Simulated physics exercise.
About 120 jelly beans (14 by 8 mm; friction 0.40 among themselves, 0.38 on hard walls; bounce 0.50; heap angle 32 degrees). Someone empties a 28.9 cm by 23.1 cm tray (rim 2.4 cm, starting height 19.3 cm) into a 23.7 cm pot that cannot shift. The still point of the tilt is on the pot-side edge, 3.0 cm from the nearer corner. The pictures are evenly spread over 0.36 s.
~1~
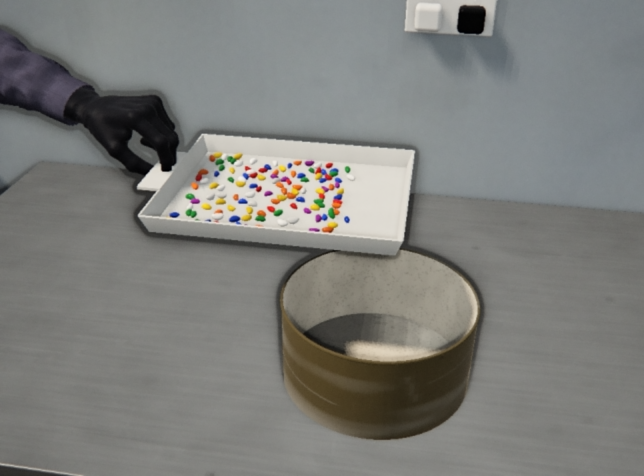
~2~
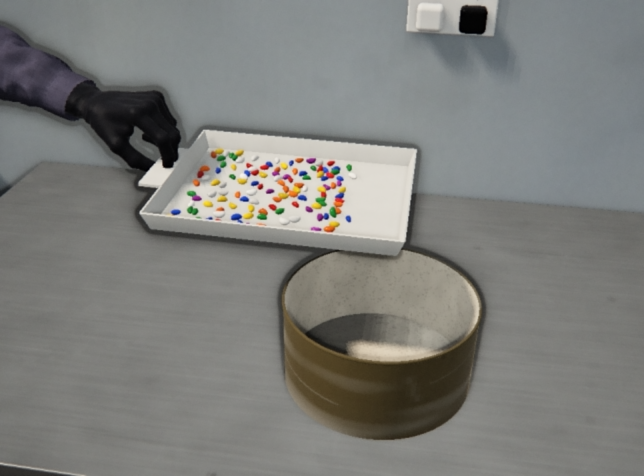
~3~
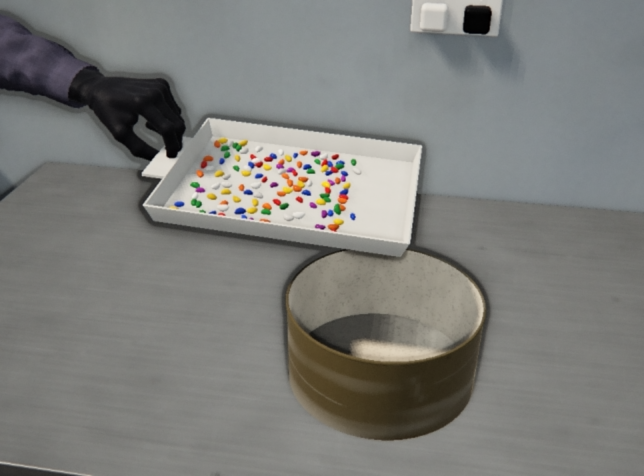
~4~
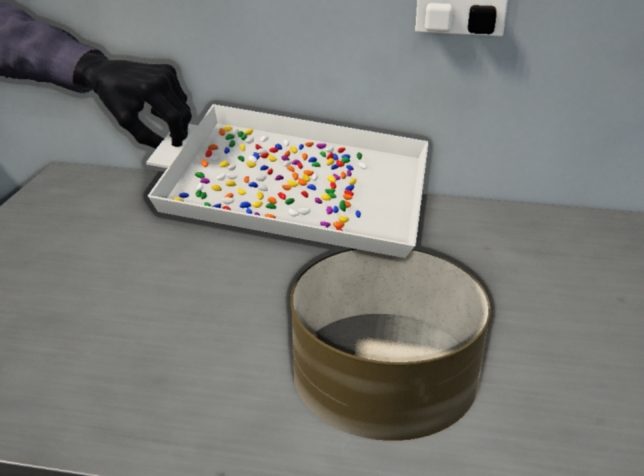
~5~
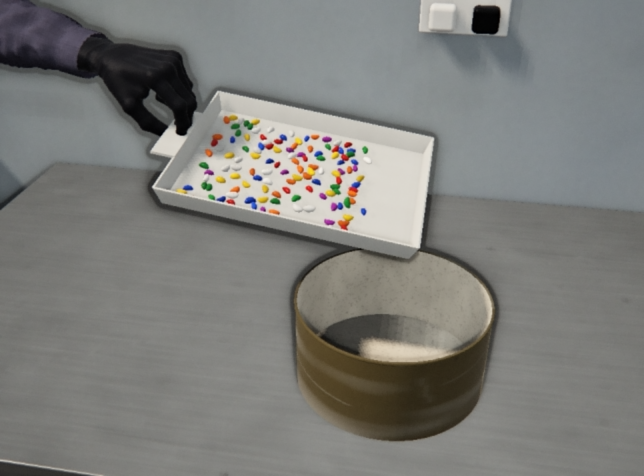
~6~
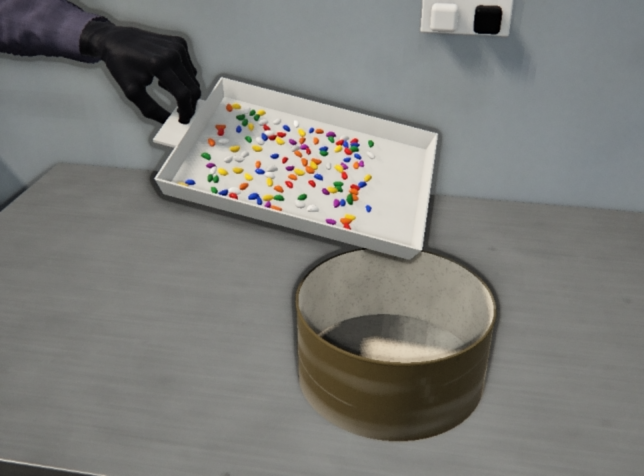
White tray of colourful jelly beans tilting gradually down to the right above a brown pot, its left end raised by a black-gloved hand.
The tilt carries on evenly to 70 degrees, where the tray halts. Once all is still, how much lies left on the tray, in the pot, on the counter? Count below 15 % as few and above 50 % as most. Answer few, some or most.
Tray: Some, pot: Most, counter: Few.
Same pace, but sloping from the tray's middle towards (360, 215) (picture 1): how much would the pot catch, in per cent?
Some 25 per cent.
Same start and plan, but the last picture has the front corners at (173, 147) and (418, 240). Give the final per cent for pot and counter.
Pot 5, counter 5.
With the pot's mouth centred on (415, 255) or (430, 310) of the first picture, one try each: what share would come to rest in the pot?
Some 10 and 65 per cent.
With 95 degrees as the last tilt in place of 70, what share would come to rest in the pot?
In that case some 100 per cent.
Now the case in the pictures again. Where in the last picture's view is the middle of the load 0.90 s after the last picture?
Near (404, 228).
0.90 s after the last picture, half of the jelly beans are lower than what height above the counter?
About 22 cm.
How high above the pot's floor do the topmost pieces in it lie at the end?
Roughly 1.5 cm.
Then, 0.54 s after the last picture, tilt 41 degrees; the tray holds 100 %, the pot 0 %.
Then, 0.90 s after the last picture, tilt 58 degrees; the tray holds 95 %, the pot 5 %.
Then, 1.36 s after the last picture, tilt 70 degrees; the tray holds 85 %, the pot 10 %.
In the end, tray 35 %, pot 65 %, counter 0 %.
